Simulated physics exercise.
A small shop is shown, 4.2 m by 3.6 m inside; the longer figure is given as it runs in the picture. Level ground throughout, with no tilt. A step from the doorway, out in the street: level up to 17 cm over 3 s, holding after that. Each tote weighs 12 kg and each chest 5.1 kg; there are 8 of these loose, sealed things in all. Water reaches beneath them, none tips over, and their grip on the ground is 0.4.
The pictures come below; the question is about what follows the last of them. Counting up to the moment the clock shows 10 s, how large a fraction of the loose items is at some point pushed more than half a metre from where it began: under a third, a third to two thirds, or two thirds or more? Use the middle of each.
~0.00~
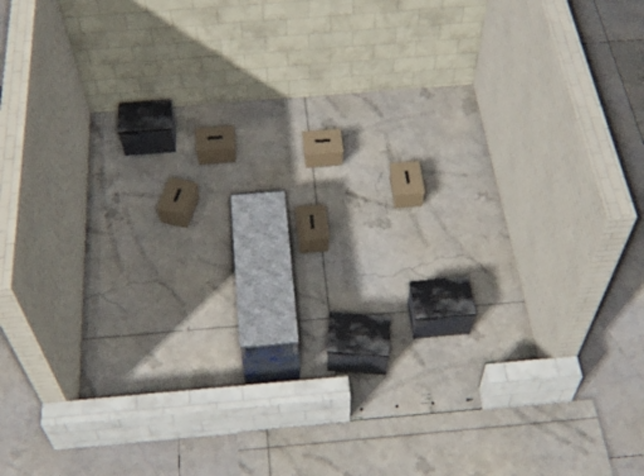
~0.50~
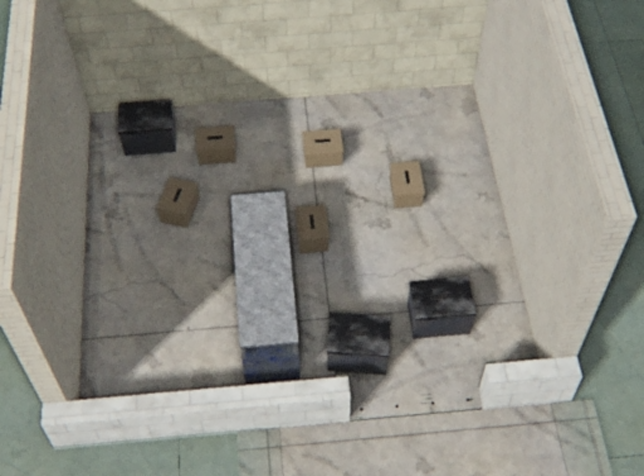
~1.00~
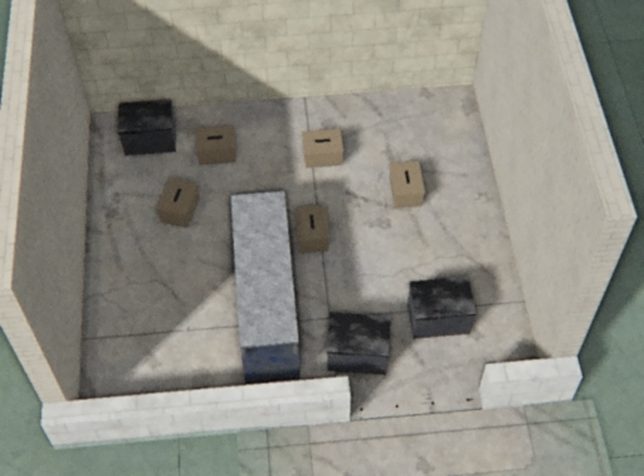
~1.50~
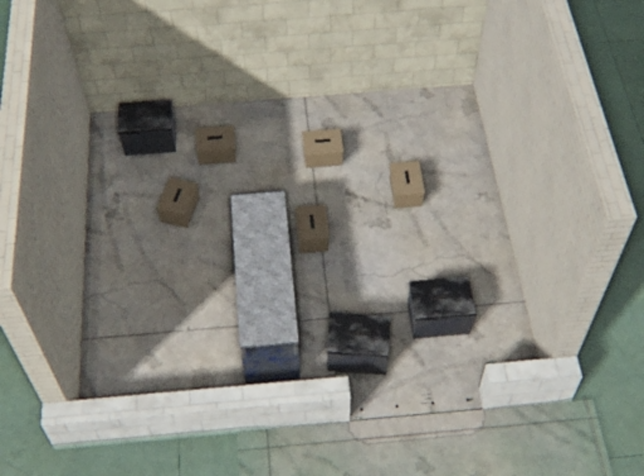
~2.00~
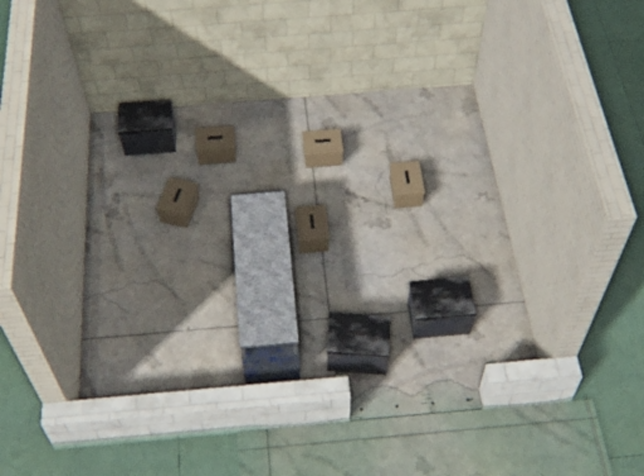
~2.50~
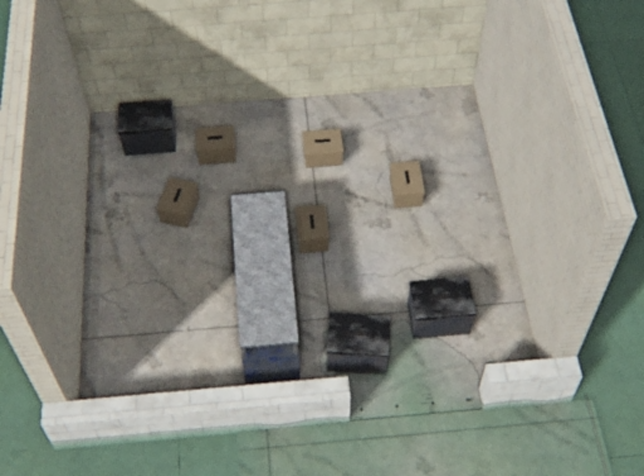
It is a third to two thirds.
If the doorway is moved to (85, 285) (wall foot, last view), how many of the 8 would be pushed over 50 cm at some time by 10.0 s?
That would give 1.
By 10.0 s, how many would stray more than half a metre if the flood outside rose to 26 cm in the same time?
That would make 8 of them.
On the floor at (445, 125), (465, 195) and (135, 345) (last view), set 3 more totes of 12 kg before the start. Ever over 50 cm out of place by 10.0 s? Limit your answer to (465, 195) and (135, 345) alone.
In that order: Beyond the mark, within the mark.
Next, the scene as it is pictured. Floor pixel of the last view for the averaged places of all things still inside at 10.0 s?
Roughly at (285, 174).
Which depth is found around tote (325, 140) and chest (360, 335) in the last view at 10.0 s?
First about 9 cm, second about 12 cm.
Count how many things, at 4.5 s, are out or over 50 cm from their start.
By then the count is 2.
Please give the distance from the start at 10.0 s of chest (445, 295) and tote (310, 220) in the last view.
The first is 250 cm from its start, the second 30 cm.
After 3.5 s 1 of 8 are over 50 cm from their spots; 0 afloat.
After 4.5 s 2 of 8 are over 50 cm from their spots; 2 afloat.
After 7.0 s 2 of 8 are over 50 cm from their spots; 2 afloat.
After 10.0 s 3 of 8 are over 50 cm from their spots, and 3 have been at some point; 4 afloat.
